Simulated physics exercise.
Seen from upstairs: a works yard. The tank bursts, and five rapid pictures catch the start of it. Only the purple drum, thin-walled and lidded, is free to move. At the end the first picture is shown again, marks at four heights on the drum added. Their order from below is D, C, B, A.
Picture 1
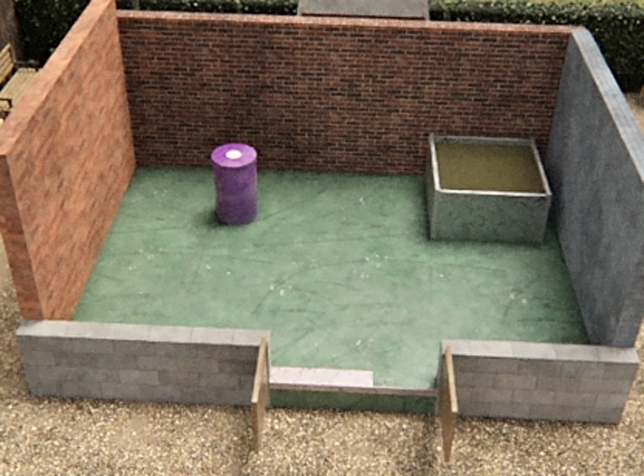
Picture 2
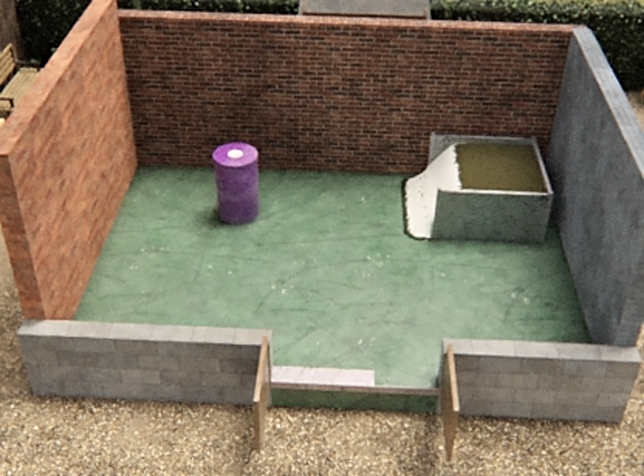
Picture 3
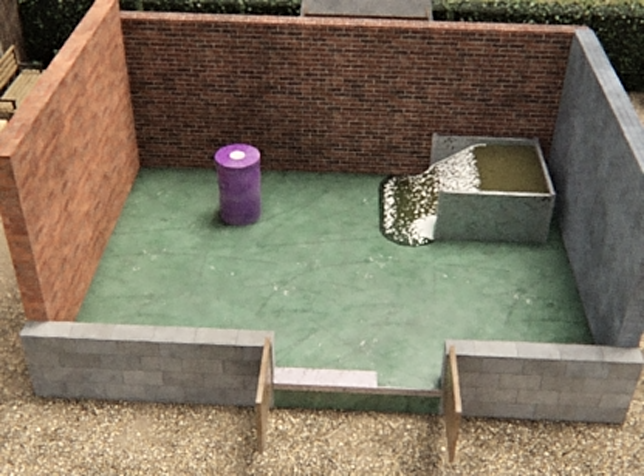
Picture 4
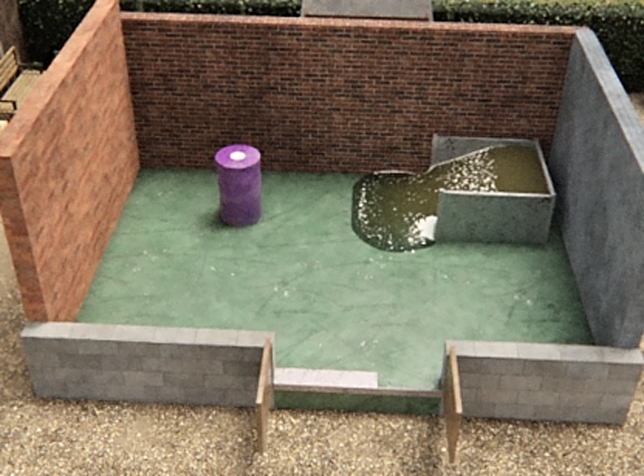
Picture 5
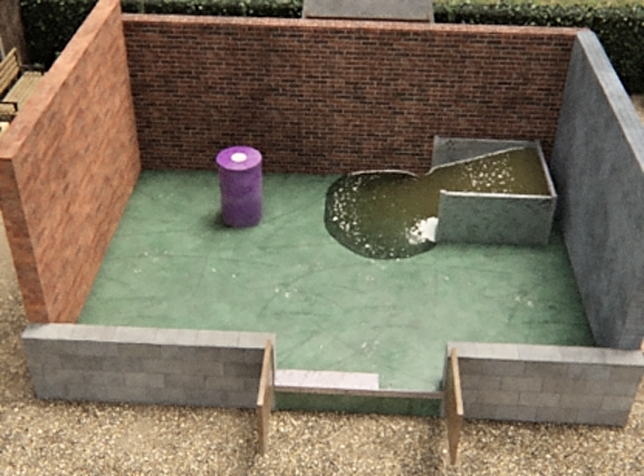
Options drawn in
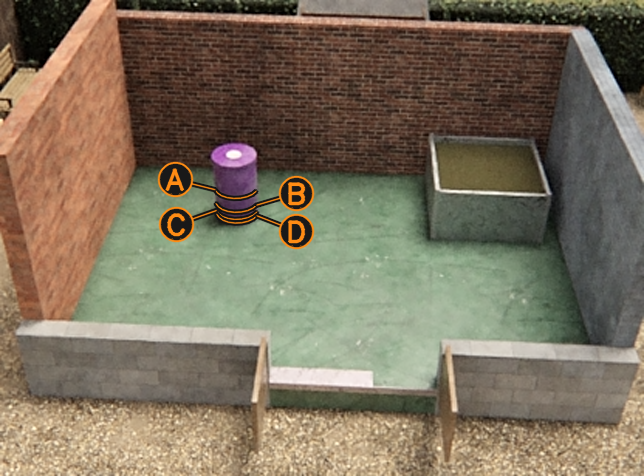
In a walled yard seen from above, murky liquid pours from the open left side of a full grey tank and spreads leftward across the green floor, while a purple drum stands apart, barely shifting.
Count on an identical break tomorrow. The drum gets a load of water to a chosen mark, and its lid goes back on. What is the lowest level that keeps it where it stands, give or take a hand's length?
A will do.
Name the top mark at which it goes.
B.
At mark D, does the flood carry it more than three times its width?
Yes.
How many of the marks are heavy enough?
One.
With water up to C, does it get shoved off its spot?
Yes, it does.
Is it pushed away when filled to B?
Yes.
On the marked copy, A at (233, 198); B at (234, 212); C at (234, 219); D at (235, 223); from the bottom up D, C, B, A.
Choosing A, it does not move.
Choosing B, it is pushed about its own width away.
Choosing C, it is pushed about 4 times its own width away.
Choosing D, it is pushed about 5 times its own width away.
